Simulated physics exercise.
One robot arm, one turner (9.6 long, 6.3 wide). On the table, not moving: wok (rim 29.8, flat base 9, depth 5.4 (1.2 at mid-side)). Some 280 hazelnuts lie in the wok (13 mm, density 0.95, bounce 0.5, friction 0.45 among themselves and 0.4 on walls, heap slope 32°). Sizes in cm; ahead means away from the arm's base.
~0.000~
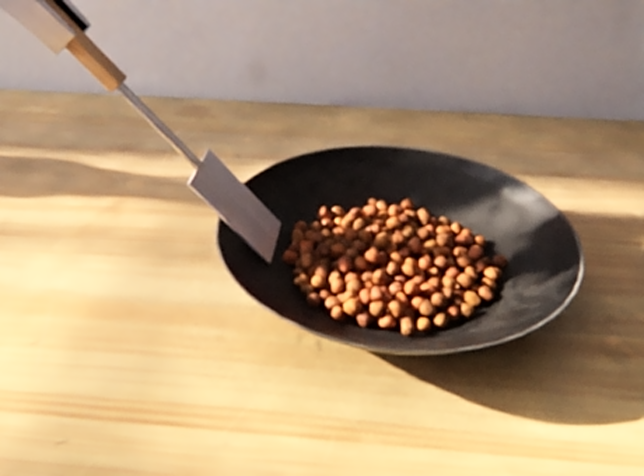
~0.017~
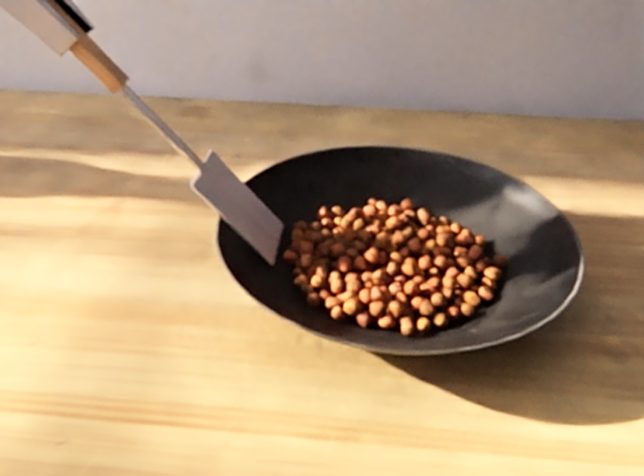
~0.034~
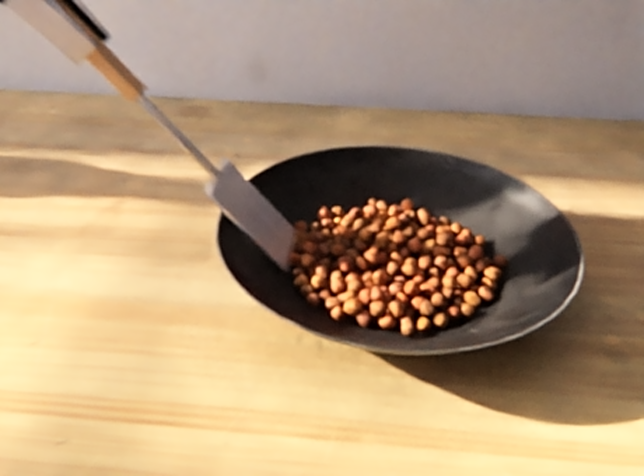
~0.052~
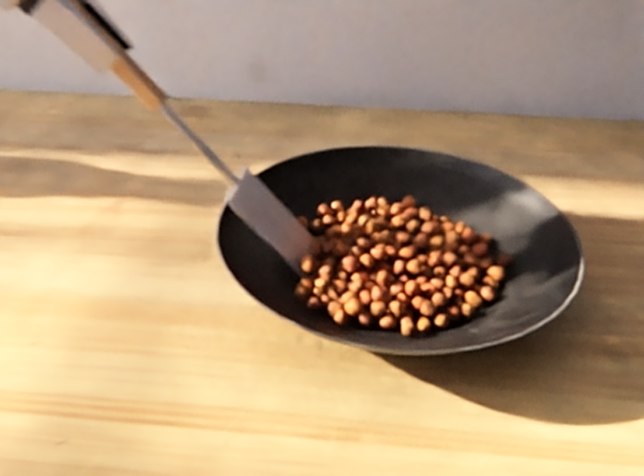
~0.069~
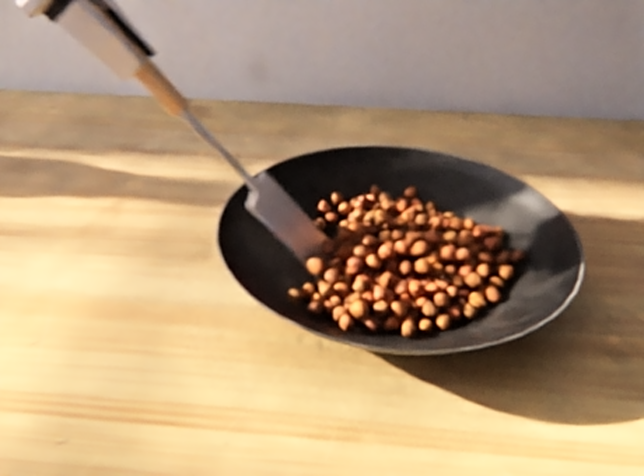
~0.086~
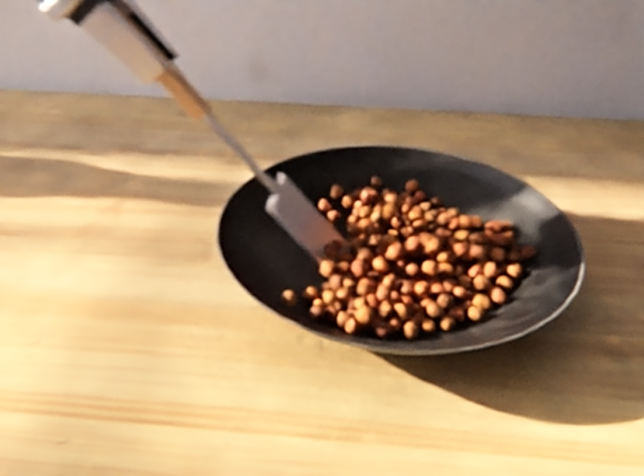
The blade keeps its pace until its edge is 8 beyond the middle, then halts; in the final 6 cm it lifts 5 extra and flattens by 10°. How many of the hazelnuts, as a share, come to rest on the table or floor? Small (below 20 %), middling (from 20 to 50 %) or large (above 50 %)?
On the table or floor the share is small, below 20 %.
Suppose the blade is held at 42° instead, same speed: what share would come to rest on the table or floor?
In that case some 10 per cent.
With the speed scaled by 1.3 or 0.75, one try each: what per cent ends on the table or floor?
About 5 and 5 per cent.
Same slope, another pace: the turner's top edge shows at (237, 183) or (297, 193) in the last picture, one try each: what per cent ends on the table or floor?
Some 0 and 10 per cent.
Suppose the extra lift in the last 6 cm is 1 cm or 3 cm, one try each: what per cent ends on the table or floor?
About 0 and 5 per cent.
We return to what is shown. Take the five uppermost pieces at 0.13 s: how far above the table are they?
About 5 cm.
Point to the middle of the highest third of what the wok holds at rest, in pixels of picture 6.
Near (491, 253).
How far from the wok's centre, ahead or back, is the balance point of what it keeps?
About 4.0 cm ahead.
After 0.13 s, sloping 50°, highest piece 5 above the table; 278 in the wok.
After 0.17 s, sloping 47°, highest piece 5 above the table; 278 in the wok.
After 0.39 s, sloping 40°, highest piece 8 above the table; 255 in the wok, 13 on the table or floor, 10 on the blade or in flight.
After 1.44 s, sloping 40°, highest piece 5 above the table; 254 in the wok, 24 on the table or floor.
At rest, 254 in the wok, 24 on the table or floor. That is 9 % on the table or floor.
